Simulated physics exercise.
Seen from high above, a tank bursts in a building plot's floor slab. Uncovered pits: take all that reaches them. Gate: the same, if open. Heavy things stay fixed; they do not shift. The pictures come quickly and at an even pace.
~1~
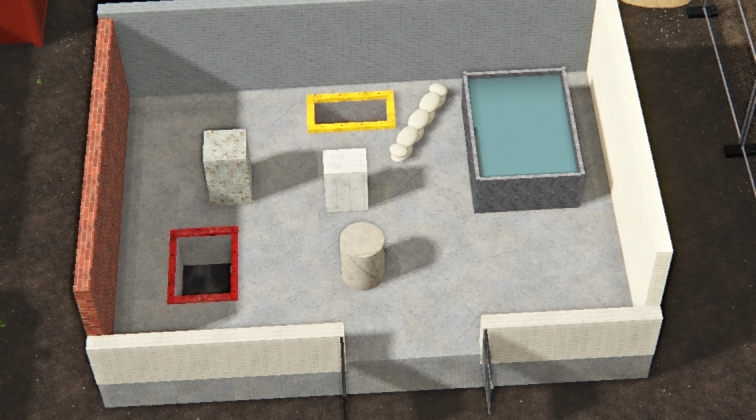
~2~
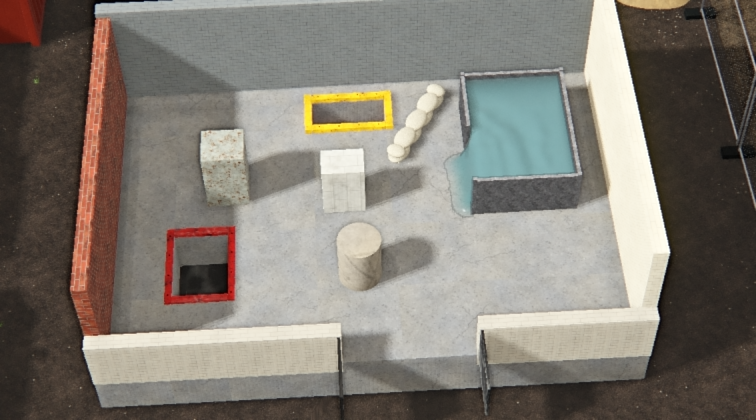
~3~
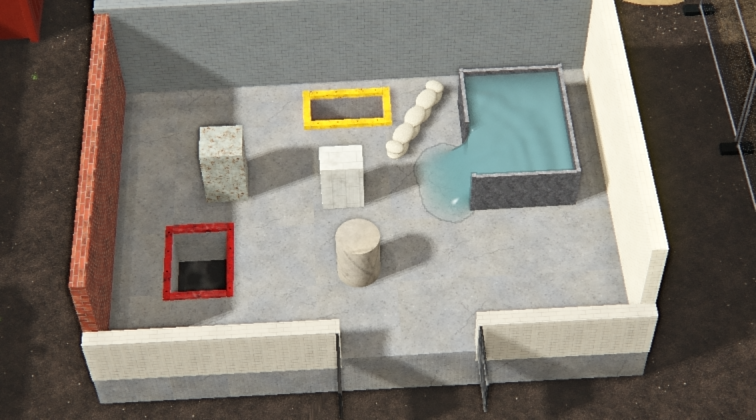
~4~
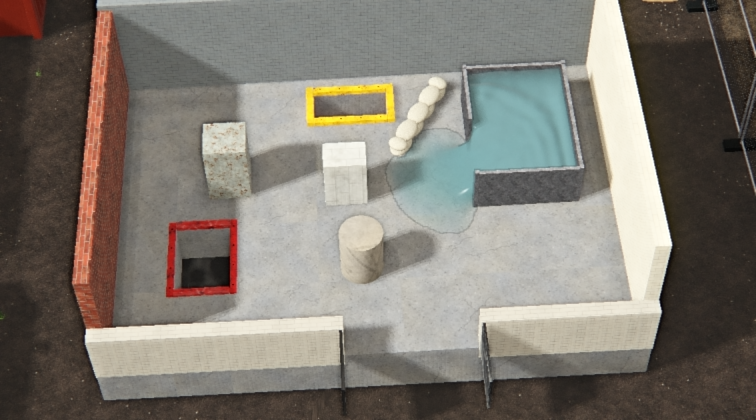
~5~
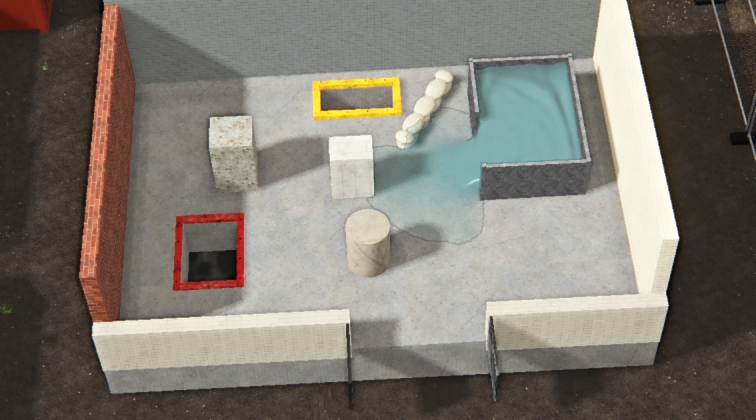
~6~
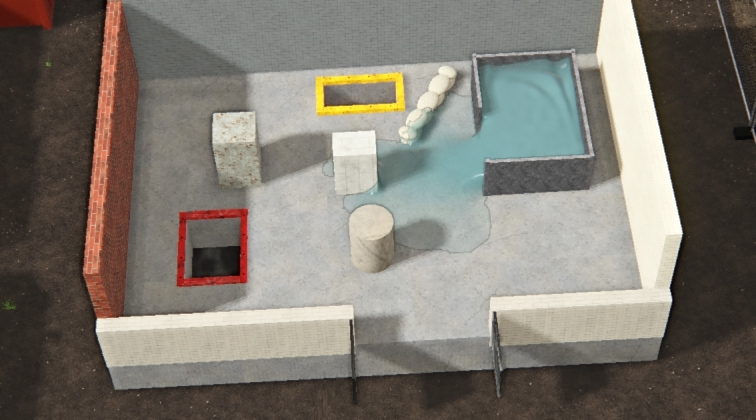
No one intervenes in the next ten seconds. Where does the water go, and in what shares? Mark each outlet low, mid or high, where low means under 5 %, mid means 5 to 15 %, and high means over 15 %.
Marks - gate: Mid, red pit: High, yellow pit: Low.
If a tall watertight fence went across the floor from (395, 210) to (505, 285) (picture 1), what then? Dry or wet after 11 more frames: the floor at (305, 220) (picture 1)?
Waterless.
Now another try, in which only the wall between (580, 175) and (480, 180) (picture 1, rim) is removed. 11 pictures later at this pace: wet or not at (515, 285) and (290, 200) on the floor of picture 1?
In the order asked: Sodden, out of reach.
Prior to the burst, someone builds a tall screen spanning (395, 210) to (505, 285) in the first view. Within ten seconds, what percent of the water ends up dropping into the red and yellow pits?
Red 4 %, yellow 8 %.
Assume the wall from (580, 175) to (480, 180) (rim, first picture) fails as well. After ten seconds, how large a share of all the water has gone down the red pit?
Roughly 4 per cent goes to the red pit.
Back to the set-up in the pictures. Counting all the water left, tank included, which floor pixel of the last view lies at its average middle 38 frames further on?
Centre of the water: Near (339, 170).
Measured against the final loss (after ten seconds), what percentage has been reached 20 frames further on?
Approximately 40 %.
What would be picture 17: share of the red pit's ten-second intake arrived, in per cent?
Roughly 10 percent.
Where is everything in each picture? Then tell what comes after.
In the first picture, still water in the tank at (522, 125).
In the second picture, water pours out at (472, 175) and has run to (457, 158).
In the third picture, water pours out at (471, 172) and has run to (428, 153).
In the fourth picture, water pours out at (474, 169) and has run to (391, 170).
In the fifth picture, water pours out at (481, 163) and has run to a hidden place.
In the sixth picture, the front is at (327, 169), out from the gap at (484, 158).
A moment on, water covers 30 % of the floor; the gate 0 %, the red pit 0 %, the yellow pit 0 %.
Next, water covers 50 % of the floor; the gate 1 %, the red pit 3 %, the yellow pit 0 %.
Then, water covers 65 % of the floor; the gate 4 %, the red pit 9 %, the yellow pit 1 %.
Later, water covers 75 % of the floor; the gate 9 %, the red pit 15 %, the yellow pit 1 %.
In the end, water covers 80 % of the floor; the gate 12 %, the red pit 22 %, the yellow pit 1 %.
